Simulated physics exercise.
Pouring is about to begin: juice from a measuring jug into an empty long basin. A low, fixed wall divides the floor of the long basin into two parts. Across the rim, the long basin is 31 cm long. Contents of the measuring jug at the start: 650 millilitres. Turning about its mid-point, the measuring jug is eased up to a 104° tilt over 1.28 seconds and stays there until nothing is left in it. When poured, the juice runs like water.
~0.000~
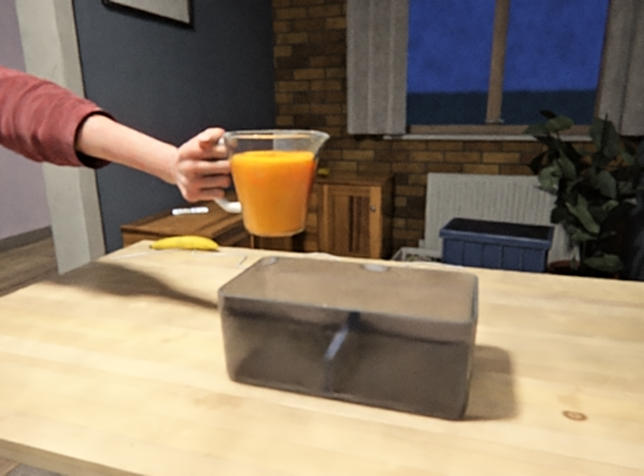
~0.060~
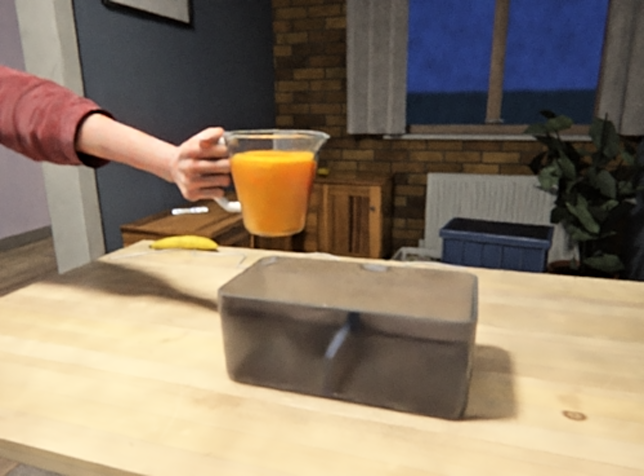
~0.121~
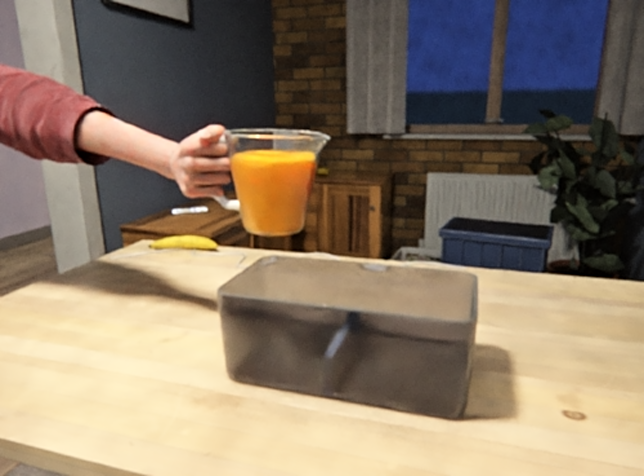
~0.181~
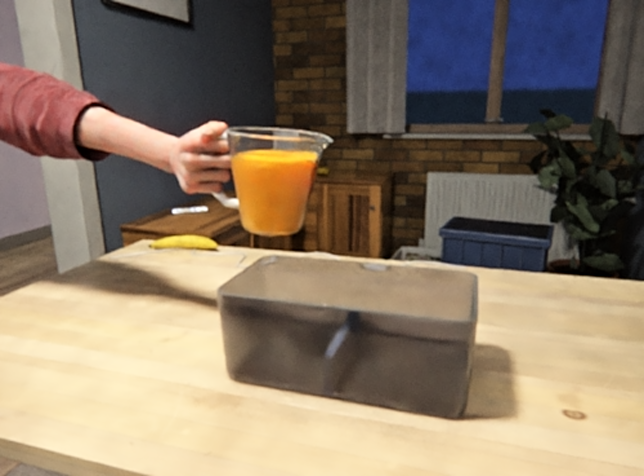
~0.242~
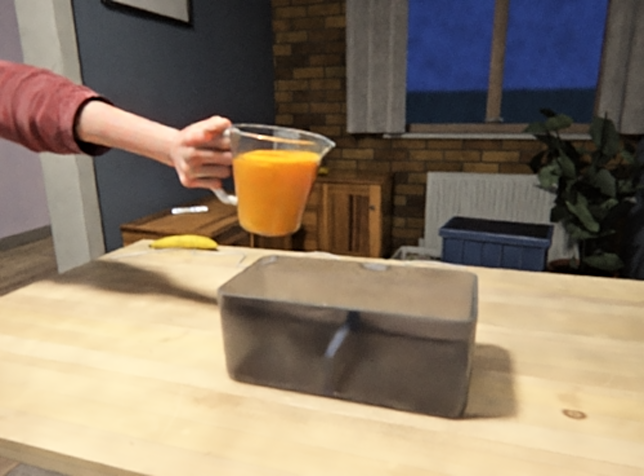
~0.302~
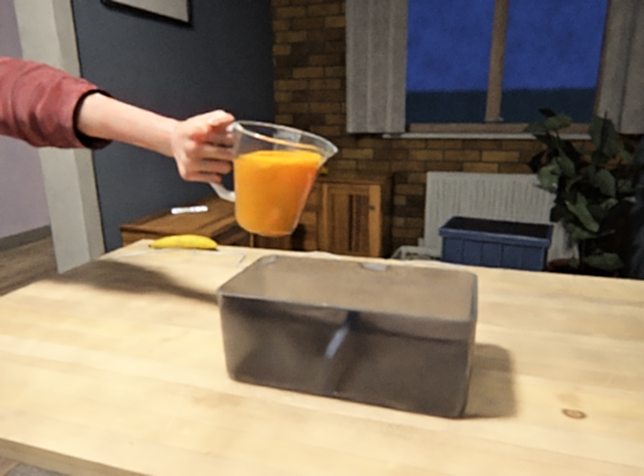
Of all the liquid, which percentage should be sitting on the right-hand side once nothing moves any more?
Around 96 per cent should be sitting there.
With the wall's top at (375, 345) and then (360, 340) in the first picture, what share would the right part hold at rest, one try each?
One try each: Around 65 percent and then around 80 percent.
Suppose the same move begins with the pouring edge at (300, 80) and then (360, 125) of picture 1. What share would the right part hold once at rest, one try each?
Roughly 85 per cent the first time and 95 per cent the second.
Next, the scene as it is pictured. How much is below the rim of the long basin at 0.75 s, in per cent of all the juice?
I'd estimate some 6 percent of the liquid.
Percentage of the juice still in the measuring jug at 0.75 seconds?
Near 78 in a hundred.
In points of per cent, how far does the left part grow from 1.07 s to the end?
That works out to roughly 3 per cent of the whole.
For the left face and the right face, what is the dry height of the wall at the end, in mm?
Left side: Around 50 mm. Right side: Around 24 mm.
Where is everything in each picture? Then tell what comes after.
In the first frame, it leans 0°; its right rim is at (328, 136); the juice meets the walls at (238, 154) and (315, 156); the long basin's rim runs from (243, 273) to (477, 297); the wall's top is at (344, 332).
In the second frame, it leans 1°; its right rim is at (328, 136); the juice meets the walls at (238, 154) and (315, 156).
In the third frame, it leans 2°; its right rim is at (329, 138); the juice meets the walls at (239, 153) and (316, 156).
In the fourth frame, it leans 5°; its right rim is at (331, 141); the juice meets the walls at (240, 154) and (317, 157).
In the fifth frame, it leans 9°; its right rim is at (334, 145); the juice meets the walls at (241, 154) and (320, 156).
In the sixth frame, it leans 14°; its right rim is at (337, 150); the juice meets the walls at (243, 155) and (323, 158).
After 0.75 s the tilt is 65° and 77 per cent is still to pour, 0 is left of the wall and 6 right of it.
After 1.07 s the tilt is 97° and 19 per cent is still to pour, 1 is left of the wall and 66 right of it.
After 1.41 s the tilt is 104° and 0 per cent is still to pour, 3 is left of the wall and 96 right of it.
After 1.78 s the tilt is 104° and 0 per cent is still to pour, 4 is left of the wall and 96 right of it.
In the end 4 per cent lies left of the wall, 96 right of it and 1 outside.
